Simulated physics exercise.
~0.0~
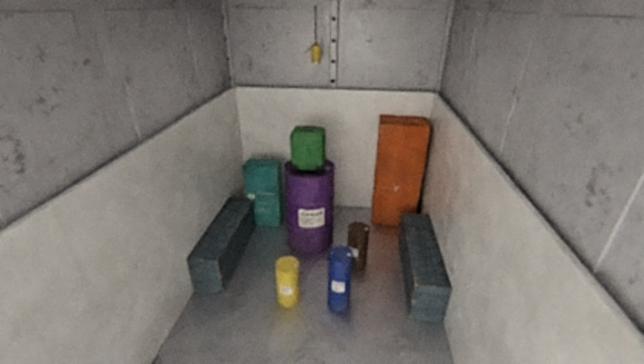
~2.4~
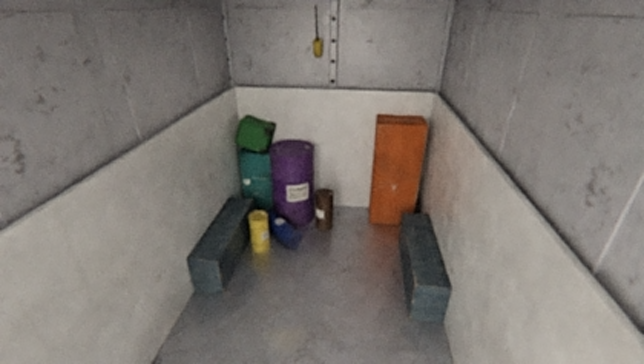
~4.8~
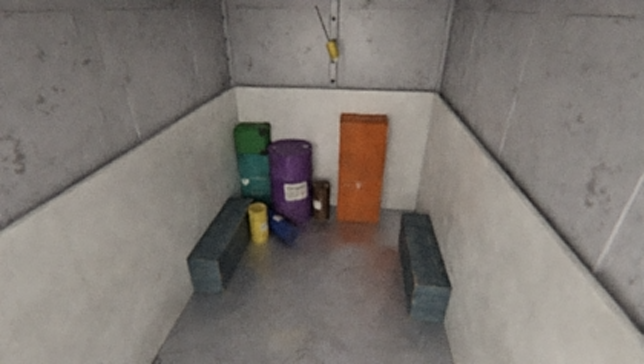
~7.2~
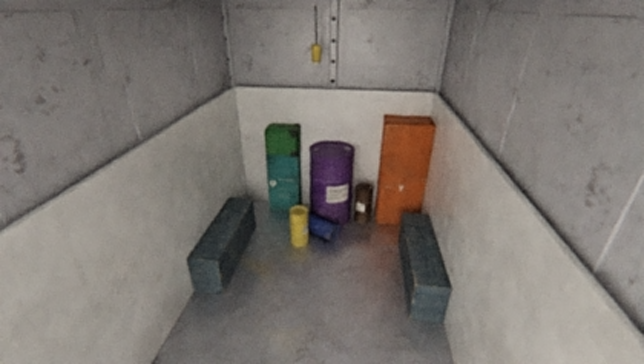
The grey load bay of a van, walled left, right and ahead, is seen from above and behind, with a yellow lamp hanging over the far wall. A green case sits by a purple drum, a turquoise box stands left, a tall orange box right, and yellow, blue and brown canisters stand in front. The loose things slide left and forwards, the blue canister tips, and the green case ends up tilted over the turquoise box. The orange box then slides left as the lamp swings. Finally everything shifts right, the orange box back near its first spot, the blue canister lying down.
